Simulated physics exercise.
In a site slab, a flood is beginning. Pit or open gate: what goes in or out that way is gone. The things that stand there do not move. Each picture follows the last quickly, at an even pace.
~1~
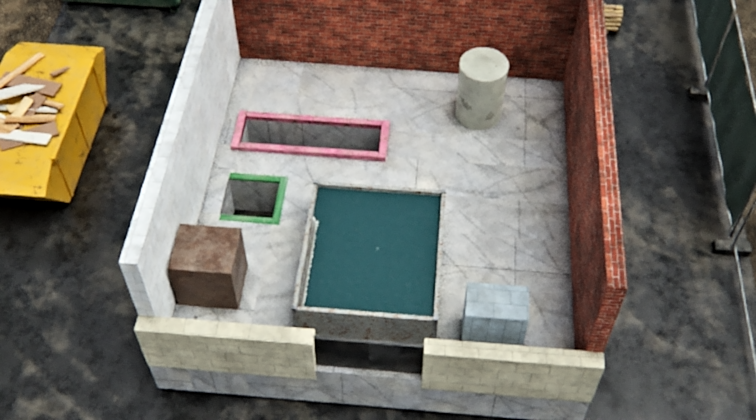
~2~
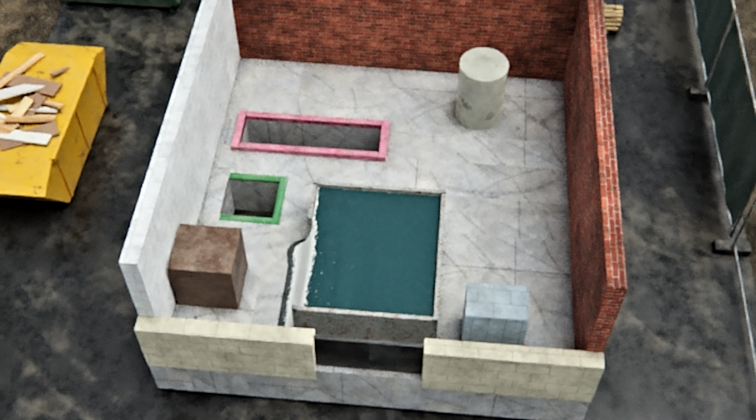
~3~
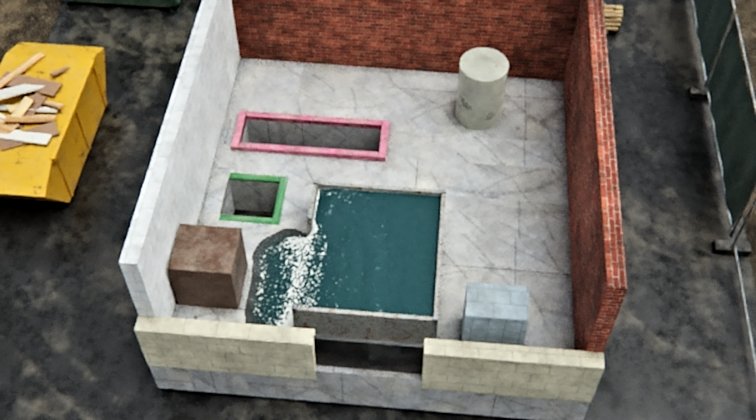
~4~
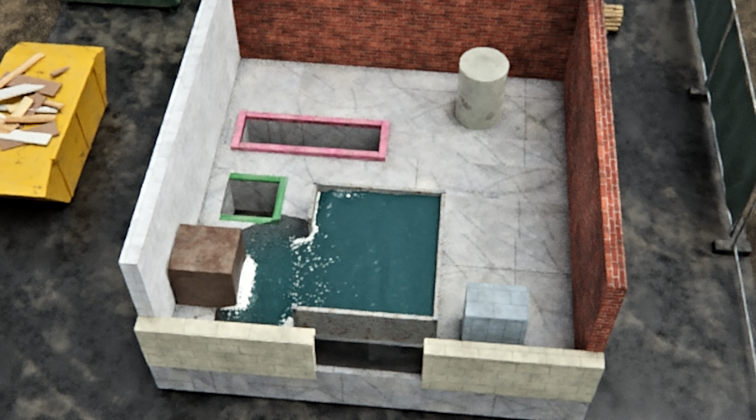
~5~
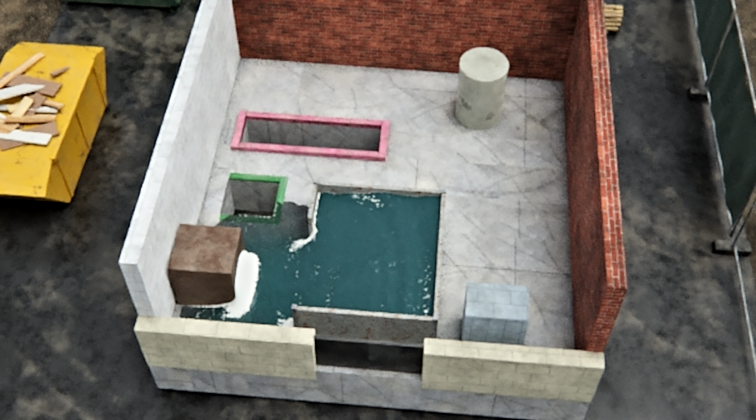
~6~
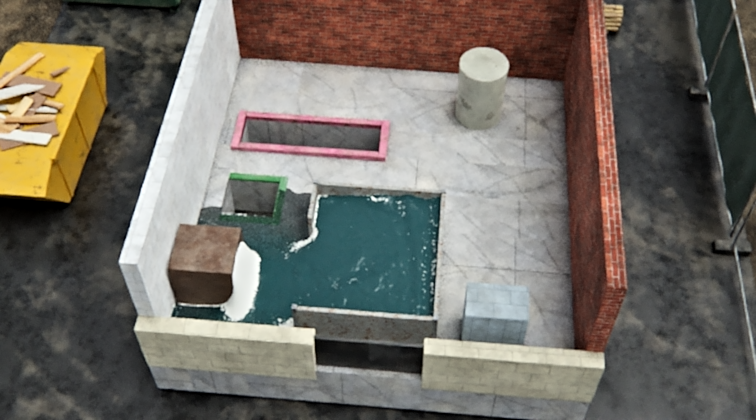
In this clip, teal water pours from the left side of a square tank inside a walled slab, spreading left across the floor with white foam, reaching around a brown block and up to a green-edged pit.
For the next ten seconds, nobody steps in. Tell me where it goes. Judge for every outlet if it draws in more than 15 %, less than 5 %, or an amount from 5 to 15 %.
My call: The gate draws in less than 5 %; the pink pit draws in less than 5 %; the green pit draws in more than 15 %.
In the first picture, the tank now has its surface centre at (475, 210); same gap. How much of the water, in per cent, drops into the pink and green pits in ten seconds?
Pink 2 %, green 45 %.
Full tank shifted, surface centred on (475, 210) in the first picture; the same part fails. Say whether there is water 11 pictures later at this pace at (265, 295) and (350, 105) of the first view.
In the order given, swamped and untouched.
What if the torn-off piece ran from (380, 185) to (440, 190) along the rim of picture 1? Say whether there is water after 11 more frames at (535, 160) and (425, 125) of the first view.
In that order: Covered, under water.
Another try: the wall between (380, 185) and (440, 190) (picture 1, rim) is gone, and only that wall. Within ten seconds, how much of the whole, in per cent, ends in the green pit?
Roughly 6 per cent goes to the green pit.
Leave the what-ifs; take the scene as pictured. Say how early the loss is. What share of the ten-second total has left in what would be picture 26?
Share gone by then: About 45 %.
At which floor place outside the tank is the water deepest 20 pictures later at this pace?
Pointing at (570, 377).
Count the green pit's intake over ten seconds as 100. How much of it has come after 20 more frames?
Around 45 percent.
A moment on, water covers 15 % of the floor; the gate 0 %, the pink pit 0 %, the green pit 2 %.
Next, water covers 25 % of the floor; the gate 0 %, the pink pit 0 %, the green pit 8 %.
Then, water covers 40 % of the floor; the gate 0 %, the pink pit 1 %, the green pit 18 %.
Later, water covers 75 % of the floor; the gate 0 %, the pink pit 2 %, the green pit 30 %.
In the end, water covers 90 % of the floor; the gate 0 %, the pink pit 2 %, the green pit 41 %.
